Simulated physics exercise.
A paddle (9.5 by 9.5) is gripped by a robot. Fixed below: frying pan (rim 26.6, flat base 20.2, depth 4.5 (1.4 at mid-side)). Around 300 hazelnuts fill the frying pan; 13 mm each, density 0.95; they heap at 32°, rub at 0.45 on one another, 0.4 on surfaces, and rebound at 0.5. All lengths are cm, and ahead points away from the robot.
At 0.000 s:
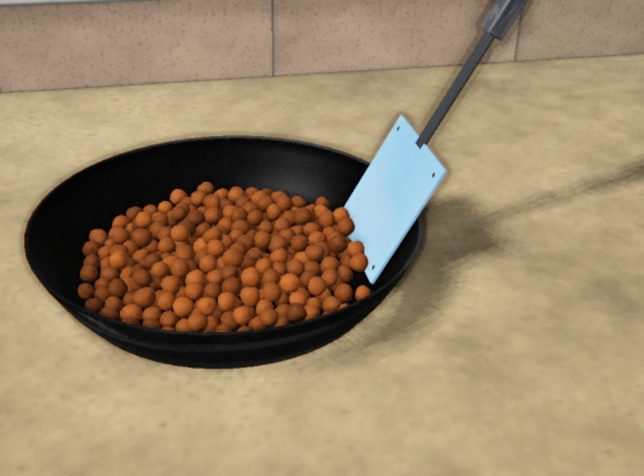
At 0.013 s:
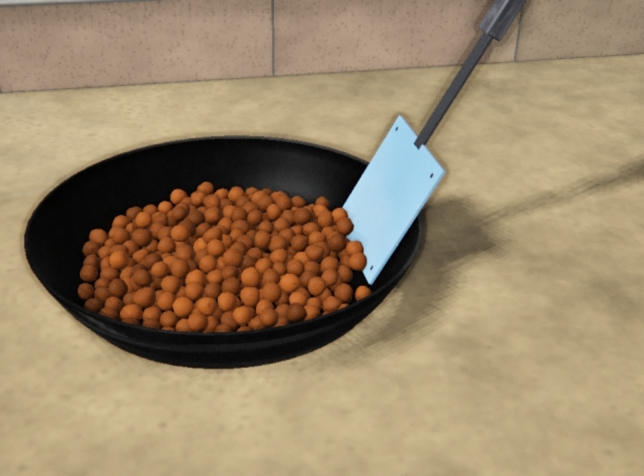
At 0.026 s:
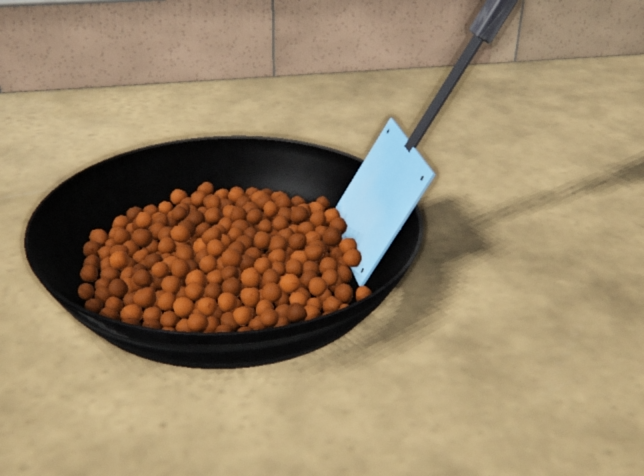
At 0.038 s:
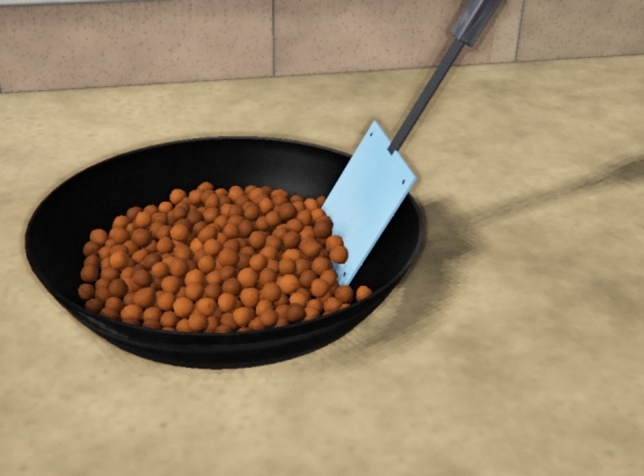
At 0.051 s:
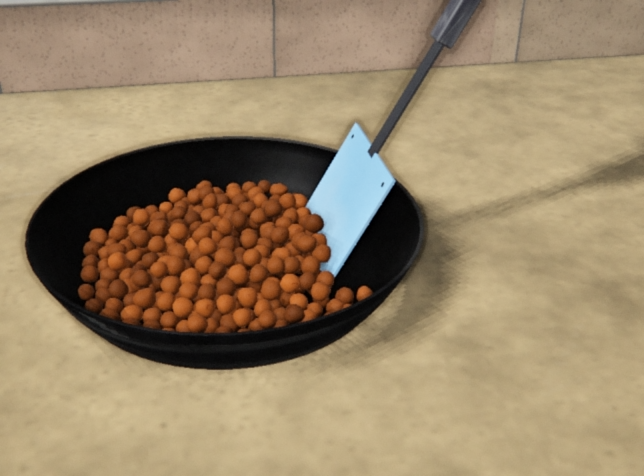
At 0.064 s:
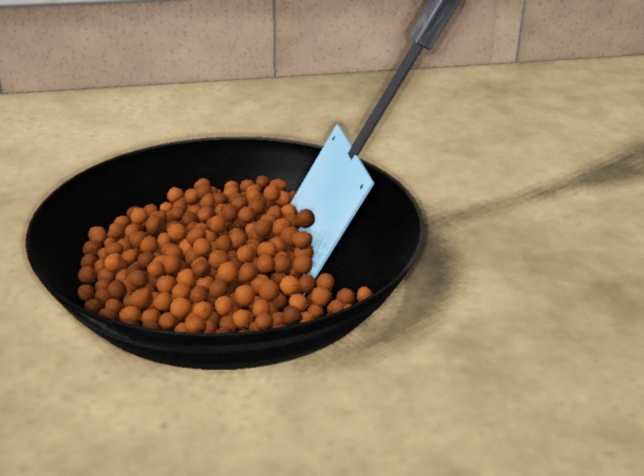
A light blue spatula with a dark handle slid leftward through a black frying pan, pushing a heap of small round brown nuts away from the right side, while a few stayed behind near the rim.
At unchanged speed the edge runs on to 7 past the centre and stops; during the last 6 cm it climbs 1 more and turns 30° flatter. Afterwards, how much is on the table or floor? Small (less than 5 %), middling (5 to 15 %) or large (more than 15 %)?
Answer: Middling; 5 to 15 % of the hazelnuts finish on the table or floor.
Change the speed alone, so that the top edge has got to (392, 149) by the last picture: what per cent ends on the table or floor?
About 0 per cent.
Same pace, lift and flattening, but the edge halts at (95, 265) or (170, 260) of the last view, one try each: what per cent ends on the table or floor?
Some 20 and 5 per cent.
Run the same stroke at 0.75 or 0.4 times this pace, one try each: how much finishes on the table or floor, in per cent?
Some 0 and 0 per cent.
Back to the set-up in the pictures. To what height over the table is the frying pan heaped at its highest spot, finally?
About 5.5 cm.
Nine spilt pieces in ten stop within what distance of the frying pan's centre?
Roughly 35 cm.
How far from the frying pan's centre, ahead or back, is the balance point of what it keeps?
Roughly 5.5 cm ahead.
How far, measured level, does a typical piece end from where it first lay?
Some 6 cm.
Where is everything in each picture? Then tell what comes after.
Paddle top edge at (423, 141), sloping 61°; upper third of the load around (233, 244), from x 85 to 365, top at y 190; 300 in the frying pan, in the first picture.
Paddle top edge at (421, 142), sloping 61°; upper third of the load around (233, 244), from x 85 to 365, top at y 190, in the second picture.
Paddle top edge at (412, 144), sloping 61°; upper third of the load around (236, 244), from x 85 to 365, top at y 190, in the third picture.
Paddle top edge at (394, 148), sloping 61°; upper third of the load around (237, 243), from x 85 to 365, top at y 190, in the fourth picture.
Paddle top edge at (374, 150), sloping 61°; upper third of the load around (237, 242), from x 85 to 365, top at y 190, in the fifth picture.
Paddle top edge at (354, 152), sloping 61°; upper third of the load around (237, 241), from x 85 to 365, top at y 185; 300 in the frying pan, in the sixth picture.
By 0.10 s, sloping 61°, highest piece 6 above the table; 300 in the frying pan.
By 0.13 s, sloping 51°, highest piece 7 above the table; 300 in the frying pan.
By 0.34 s, sloping 31°, highest piece 6 above the table; 274 in the frying pan, 22 on the table or floor, 4 on the blade or in flight.
By 1.39 s, sloping 31°, highest piece 5 above the table; 274 in the frying pan, 26 on the table or floor.
Final count, 274 in the frying pan, 26 on the table or floor. That is 9 % on the table or floor.
